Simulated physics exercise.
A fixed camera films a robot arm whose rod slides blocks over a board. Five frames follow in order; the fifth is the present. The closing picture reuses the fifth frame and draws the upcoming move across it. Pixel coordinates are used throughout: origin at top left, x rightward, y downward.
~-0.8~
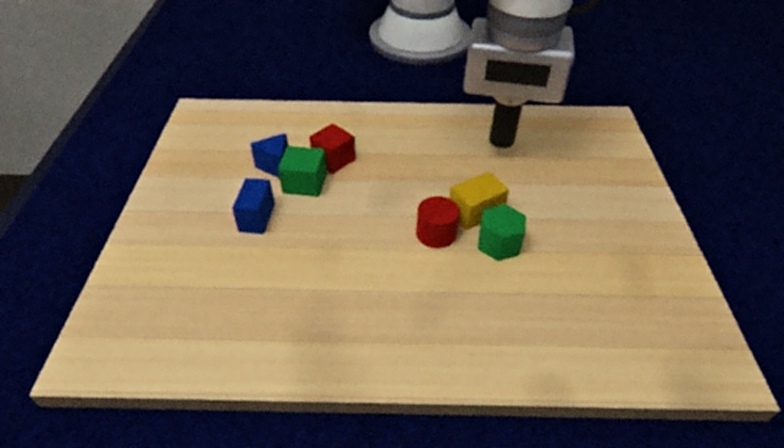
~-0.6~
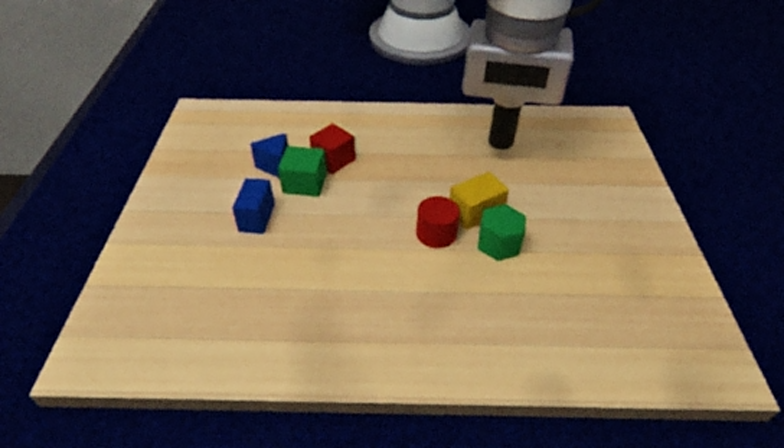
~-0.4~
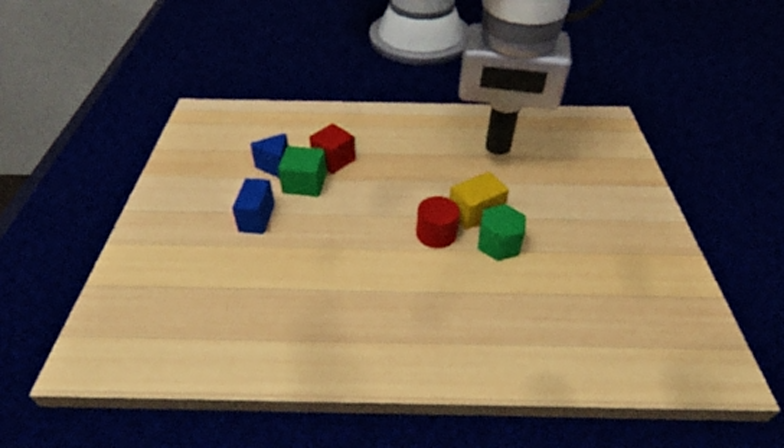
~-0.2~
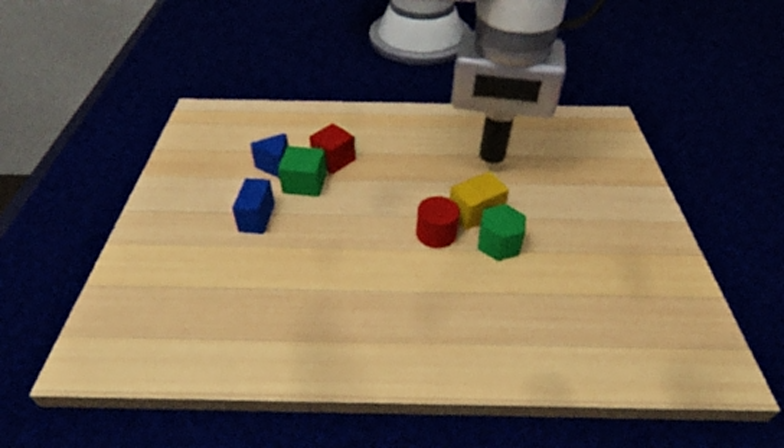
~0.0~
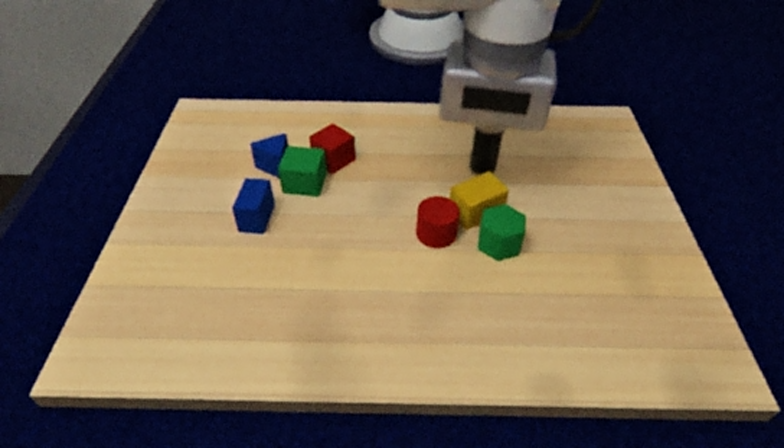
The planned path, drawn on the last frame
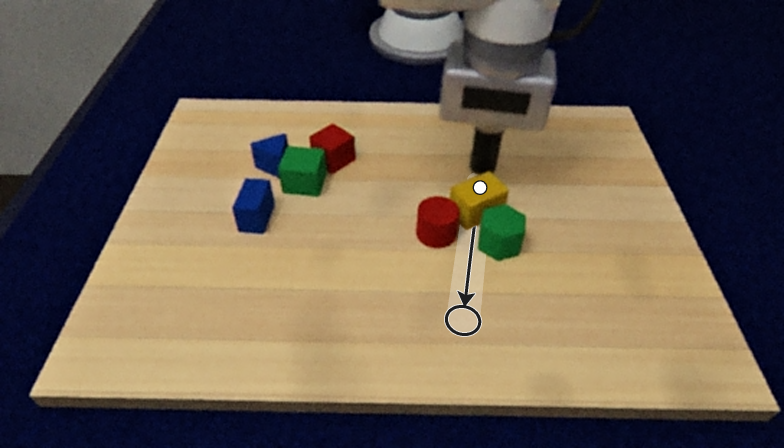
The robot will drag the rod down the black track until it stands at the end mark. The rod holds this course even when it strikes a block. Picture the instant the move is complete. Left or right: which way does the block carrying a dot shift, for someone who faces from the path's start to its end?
It moves off to the left.
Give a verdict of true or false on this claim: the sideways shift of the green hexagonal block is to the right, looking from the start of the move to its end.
It is false.
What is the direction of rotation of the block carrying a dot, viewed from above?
Counterclockwise rotation.
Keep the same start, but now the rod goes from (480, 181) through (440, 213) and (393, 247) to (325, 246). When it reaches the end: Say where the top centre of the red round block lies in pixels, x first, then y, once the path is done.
Pixel (424, 242).
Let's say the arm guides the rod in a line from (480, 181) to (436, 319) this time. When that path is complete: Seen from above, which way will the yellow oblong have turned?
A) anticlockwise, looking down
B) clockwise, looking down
Letter A.
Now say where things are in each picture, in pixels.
The first picture shows rod's lower end at (502, 141); red round block at (439, 209); yellow oblong at (480, 188); green hexagonal block at (504, 219).
The second picture shows rod at (501, 142); blocks still.
The third picture shows rod at (498, 147); blocks still.
The fourth picture shows rod at (492, 156); blocks still.
The fifth picture shows rod at (483, 167); red round block at (439, 209); yellow oblong at (480, 188); green hexagonal block at (504, 219).
Drawn move, from (480, 181) directly to (463, 320); the dot is on the yellow oblong.
The first path, step by step. One third of the way, rod at (477, 207); red round block at (429, 219); yellow oblong at (481, 221); green hexagonal block at (508, 247).
Two thirds of the way, rod at (472, 253); red round block at (428, 221); yellow oblong at (485, 273); green hexagonal block at (525, 295), turned 20° anticlockwise.
At the end, rod at (465, 307); red round block at (428, 221); yellow oblong at (501, 323), turned 40° anticlockwise; green hexagonal block at (550, 326), turned 50° anticlockwise.
